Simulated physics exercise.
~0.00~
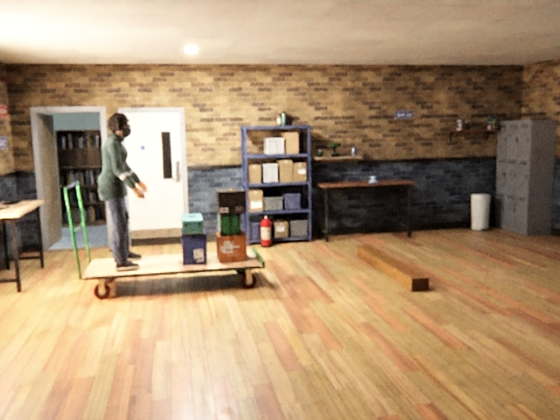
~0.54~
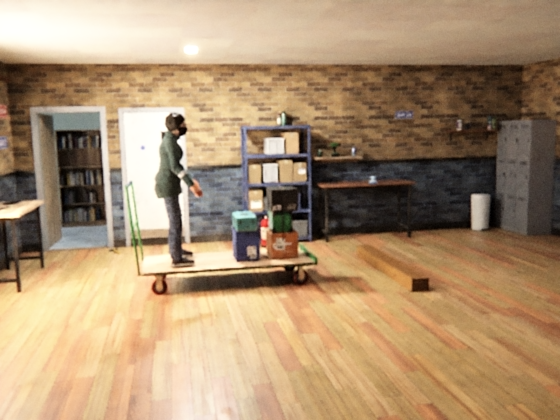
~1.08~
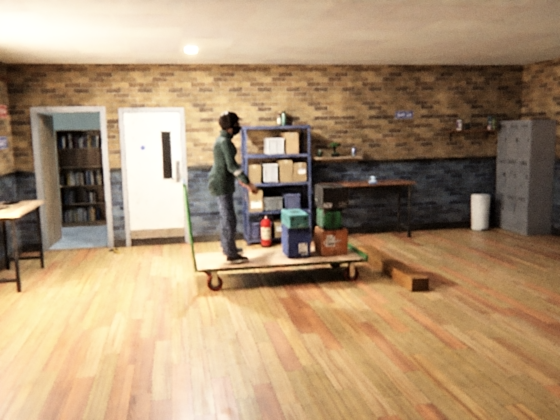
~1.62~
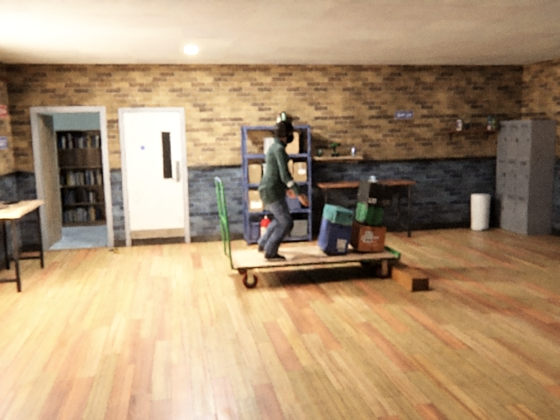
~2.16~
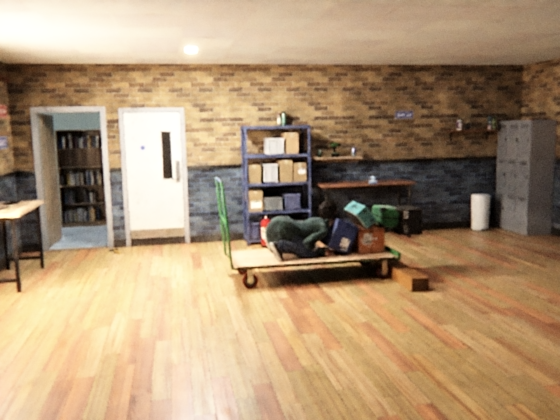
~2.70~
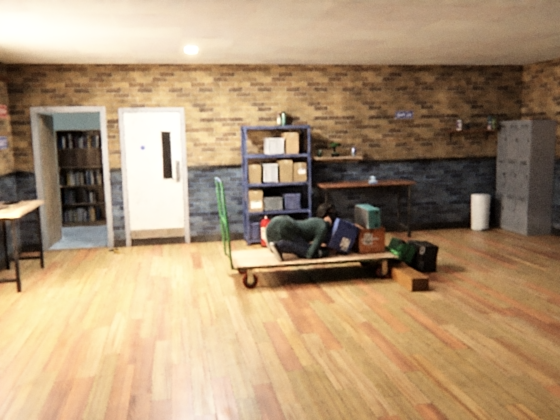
A flat cart with a green handle rolls rightward across a wooden floor in a brick-walled room, seen from a fixed view to one side. A person in a dark green top stands toward its left end, behind a blue parcel, an orange parcel, a teal toolbox, a green suitcase and a black carton. The cart stops at a low brown step, and the load and rider pitch forward. The rider crumples onto the deck while the black carton and green suitcase tumble over the front. Those two end up on the floor beyond the cart, while the others stay aboard, the blue parcel leaning.
